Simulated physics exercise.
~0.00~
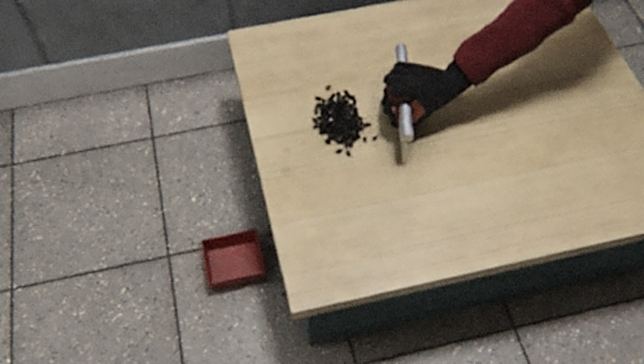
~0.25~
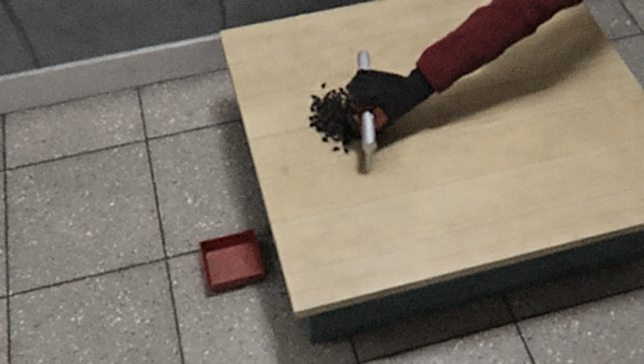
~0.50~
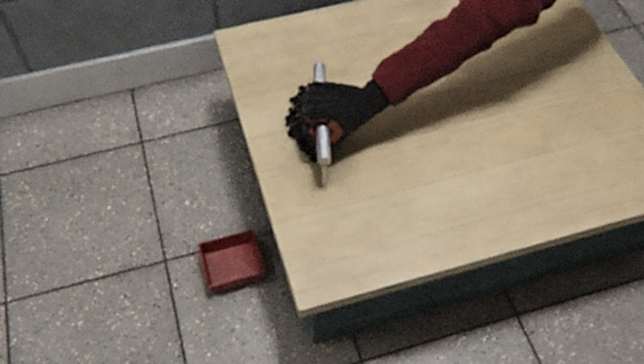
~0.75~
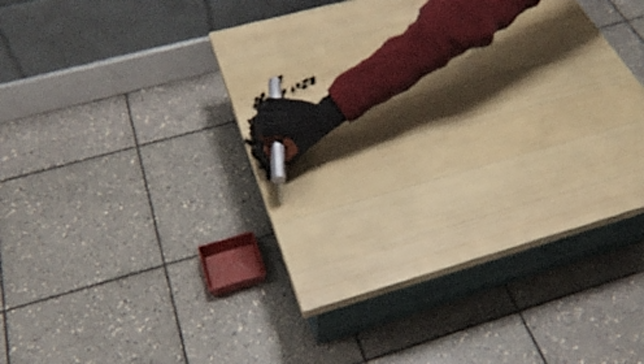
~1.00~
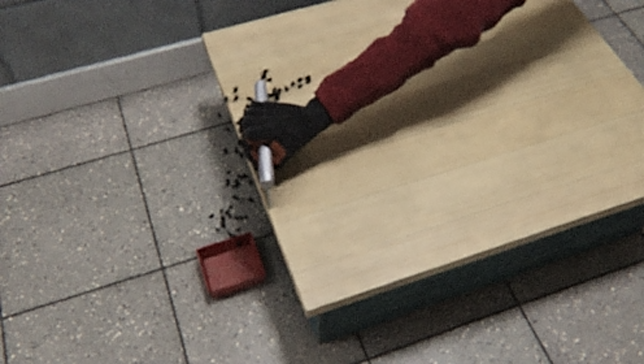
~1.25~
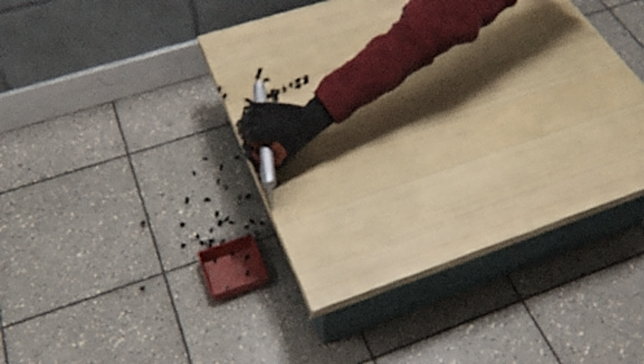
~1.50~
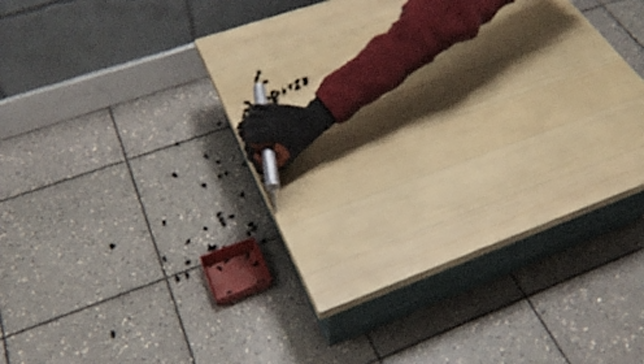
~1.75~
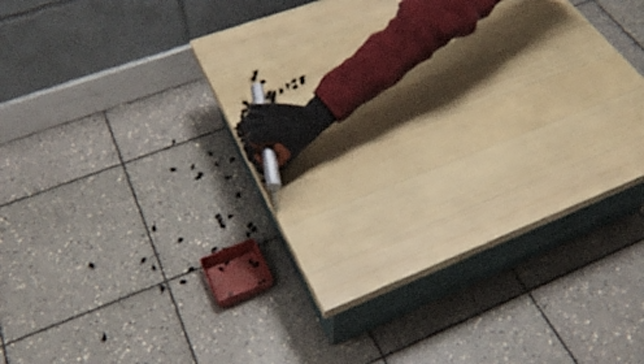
A gloved hand in a dark red sleeve pushed a pile of small black beans leftward across a wooden tabletop with a scraper, stopping at the edge; some spilled over, mostly scattering on the tiled floor around a red tin, while many stayed on top.
